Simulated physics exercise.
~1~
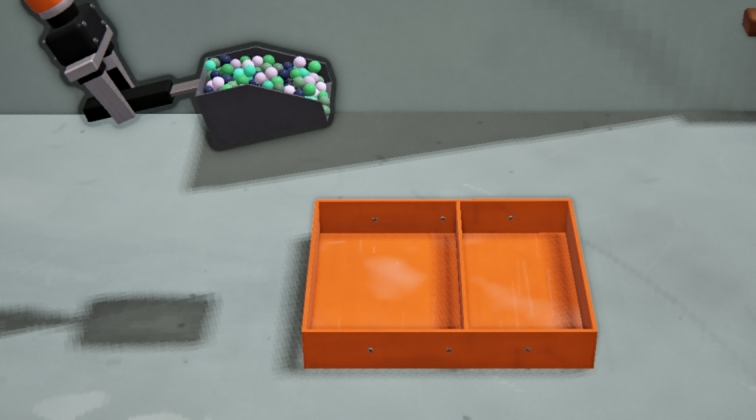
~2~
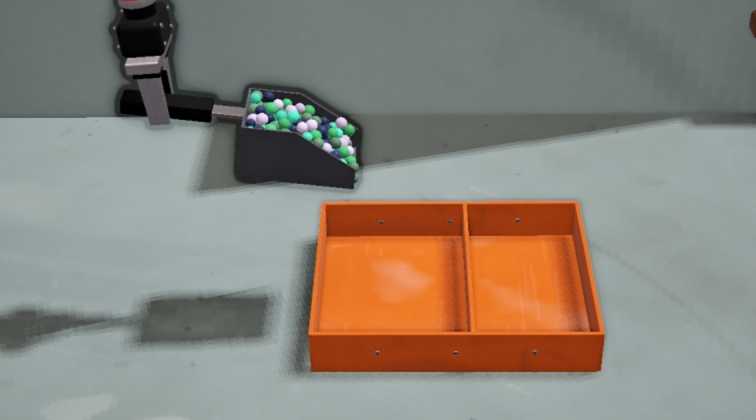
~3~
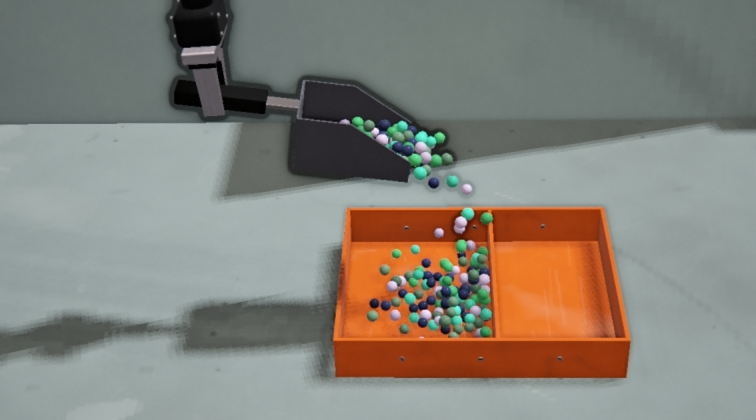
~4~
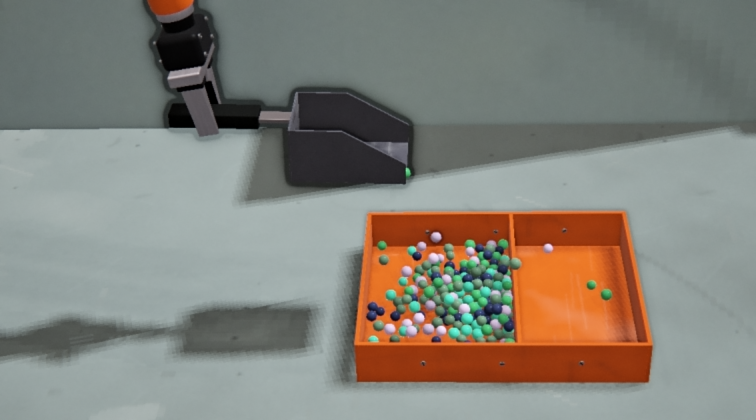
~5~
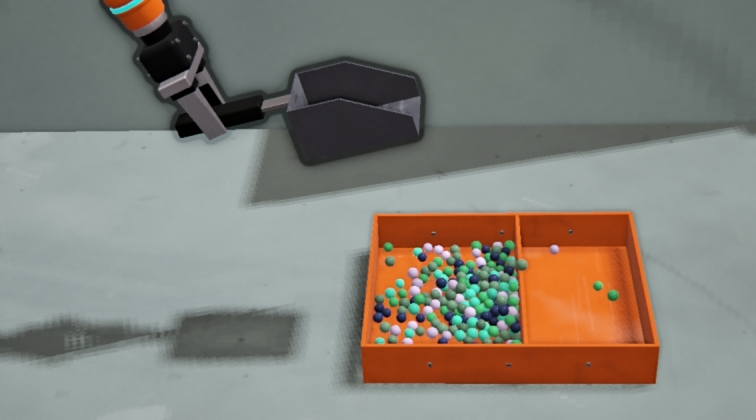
A robotic arm moved a dark scoop full of small colorful balls toward a divided orange tray and tipped them in, then tilted the empty scoop back, leaving nearly all the balls in the left section and just a few in the right.
